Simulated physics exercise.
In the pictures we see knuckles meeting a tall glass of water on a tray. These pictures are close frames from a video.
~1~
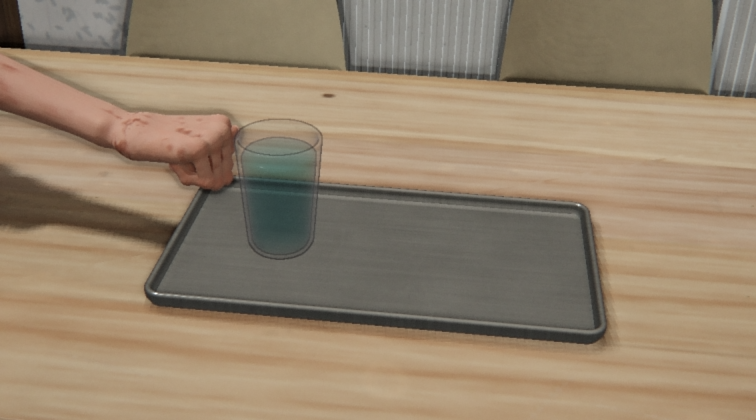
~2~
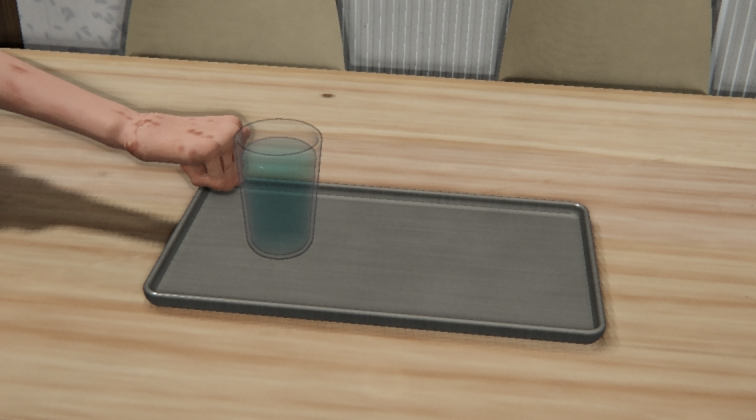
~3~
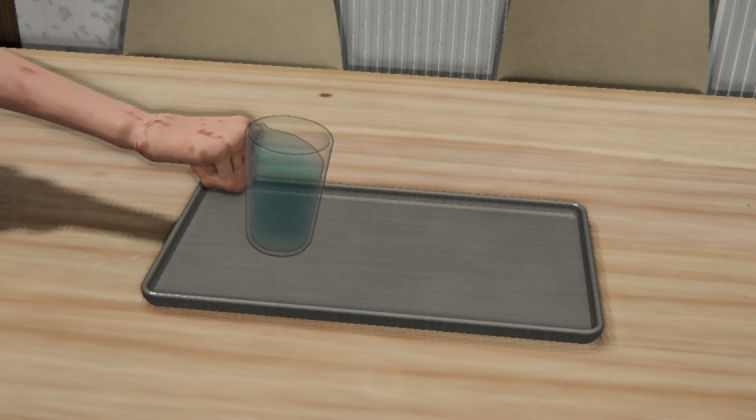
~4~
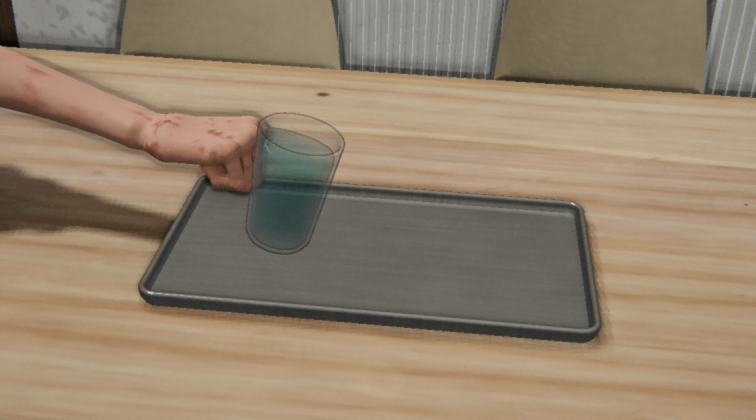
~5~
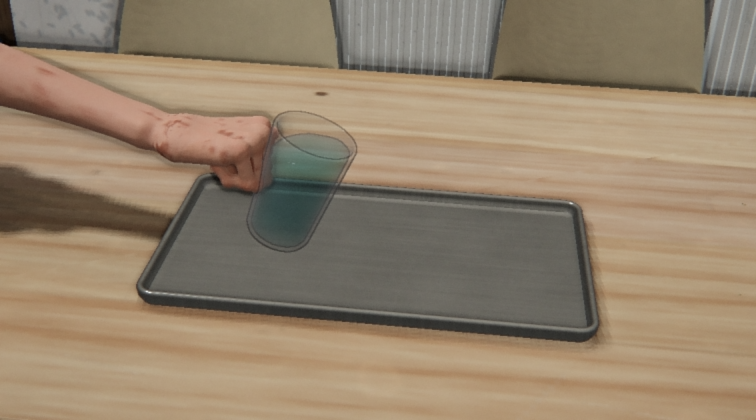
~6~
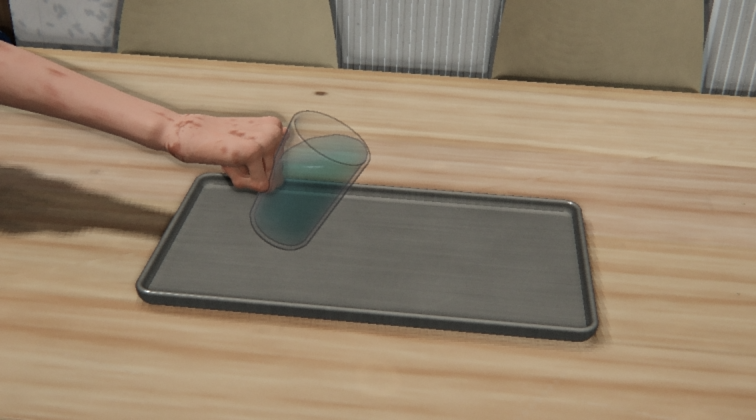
A bare forearm with reddish blotches reaches in from the left over a pale wooden table, seen from slightly above, with beige chair backs behind it. Its closed hand rests against a clear glass of blue-green liquid at the left end of a dark grey rectangular tray. The knuckles push right and the glass, upright at first, leans steadily rightward, its liquid shifting toward the rim.
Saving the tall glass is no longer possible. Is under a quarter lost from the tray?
No - remaining: Under three quarters.
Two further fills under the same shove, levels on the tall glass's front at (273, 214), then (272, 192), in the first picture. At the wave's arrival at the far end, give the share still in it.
60 % and 55 %.
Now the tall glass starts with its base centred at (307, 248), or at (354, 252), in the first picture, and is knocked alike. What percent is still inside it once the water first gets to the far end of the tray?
65 %, then 75 %, give or take.
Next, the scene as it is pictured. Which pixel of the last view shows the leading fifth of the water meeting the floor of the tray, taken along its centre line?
It lands around (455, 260).
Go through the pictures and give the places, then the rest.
In the first picture, it leans 0°; its right rim is at (320, 142); the water meets the walls at (243, 147) and (317, 153); the tray's far rim is at (593, 263); the tray is clear ahead.
In the second picture, it leans 0°; its right rim is at (319, 142); the water meets the walls at (242, 147) and (316, 153).
In the third picture, it leans 6°; its right rim is at (330, 144); the water meets the walls at (251, 125) and (323, 160).
In the fourth picture, it leans 13°; its right rim is at (342, 147); the water meets the walls at (264, 123) and (334, 157).
In the fifth picture, it leans 20°; its right rim is at (354, 152); the water meets the walls at (272, 144) and (351, 150).
In the sixth picture, it leans 27°; its right rim is at (368, 160); the water meets the walls at (275, 162) and (369, 153); 1 per cent is over the edge.
A moment on, the tall glass is falling and 96 per cent is in the glass, 2 on the tray and 2 above or beyond its rim.
Next, the tall glass lies on its side and 61 per cent is in the glass, 29 on the tray and 10 above or beyond its rim.
Then the tall glass lies on its side and 34 per cent is in the glass, 39 on the tray and 26 above or beyond its rim.
Later the tall glass lies on its side and 18 per cent is in the glass, 35 on the tray and 48 above or beyond its rim.
At rest 54 per cent is held by tray and glass, 46 is off the tray.
